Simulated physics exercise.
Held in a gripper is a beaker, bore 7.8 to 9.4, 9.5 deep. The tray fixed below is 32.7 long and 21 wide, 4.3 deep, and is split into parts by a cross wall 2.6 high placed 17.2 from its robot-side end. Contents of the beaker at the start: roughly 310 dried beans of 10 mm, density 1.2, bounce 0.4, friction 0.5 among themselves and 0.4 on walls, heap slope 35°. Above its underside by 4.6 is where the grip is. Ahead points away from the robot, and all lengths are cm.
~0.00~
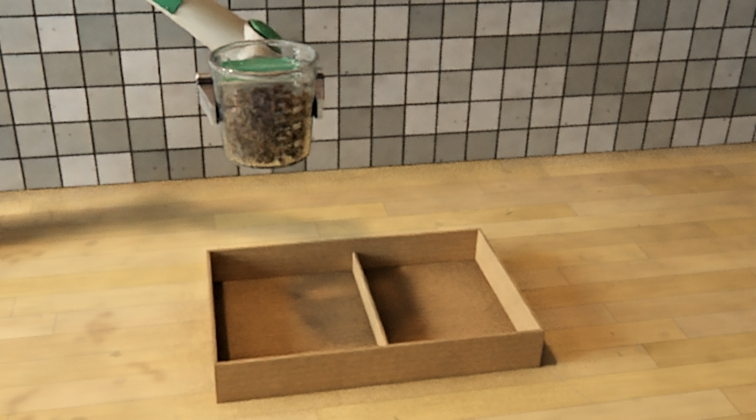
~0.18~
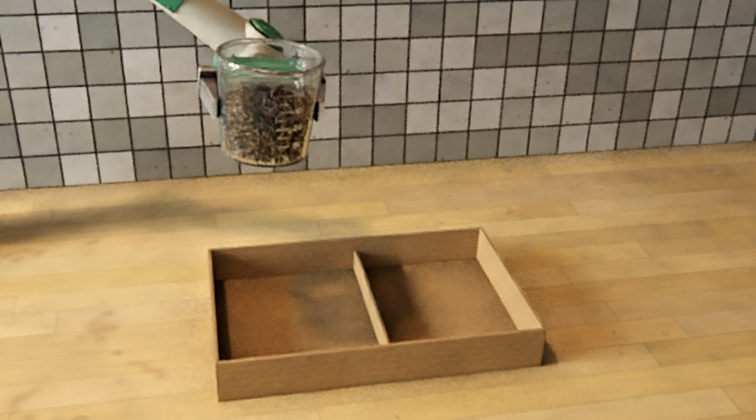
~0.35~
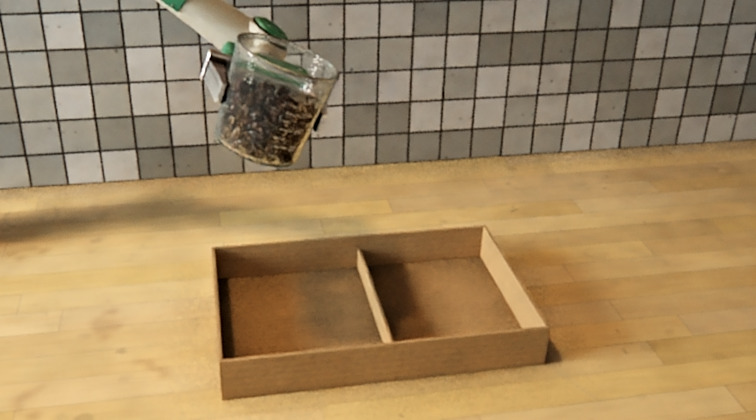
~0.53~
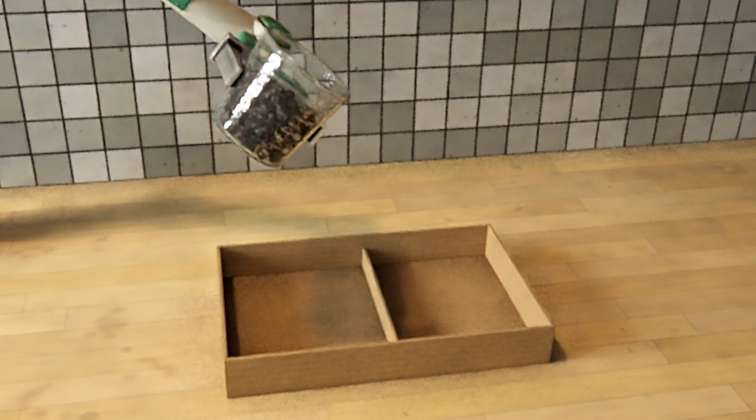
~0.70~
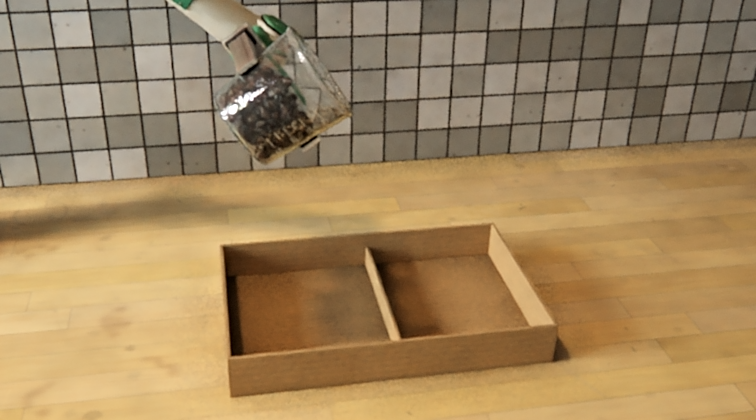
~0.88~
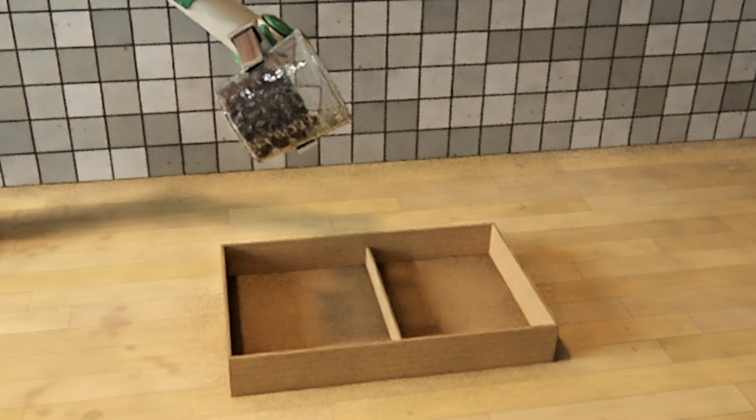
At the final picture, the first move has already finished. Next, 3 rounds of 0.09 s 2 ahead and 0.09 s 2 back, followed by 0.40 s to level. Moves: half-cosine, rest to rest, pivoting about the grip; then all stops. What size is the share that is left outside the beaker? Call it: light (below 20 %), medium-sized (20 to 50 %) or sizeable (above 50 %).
A light share.
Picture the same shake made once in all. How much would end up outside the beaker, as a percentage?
Near 0 per cent.
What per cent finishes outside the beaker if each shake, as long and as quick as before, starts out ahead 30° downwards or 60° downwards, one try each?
First try some 0 %, second try some 0 %.
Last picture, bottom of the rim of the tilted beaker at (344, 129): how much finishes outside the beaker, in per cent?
Somewhere around 30 %.
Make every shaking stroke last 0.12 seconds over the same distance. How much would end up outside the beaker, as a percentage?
Estimate: Near 0 per cent.
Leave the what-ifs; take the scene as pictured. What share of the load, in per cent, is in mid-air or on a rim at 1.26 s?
About 2 per cent.
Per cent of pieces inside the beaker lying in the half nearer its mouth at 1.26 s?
About 40 percent.
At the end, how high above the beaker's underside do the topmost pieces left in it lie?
It reaches close to 8.0 cm in the end.
After 1.26 s, tilted 61° forward, highest piece 28 above the table; 299 in the beaker, 1 in the far-side part, 7 in flight or on a rim.
After 1.63 s, tilted 28° forward, highest piece 29 above the table; 287 in the beaker, 10 in the robot-side part, 8 in the far-side part, 2 in flight or on a rim.
After 2.02 s, level, highest piece 30 above the table; 287 in the beaker, 10 in the robot-side part, 10 in the far-side part.
After 3.07 s, level, highest piece 30 above the table; 287 in the beaker, 10 in the robot-side part, 10 in the far-side part.
In the end, 287 in the beaker, 10 in the robot-side part, 10 in the far-side part. That is 7 % outside the beaker.
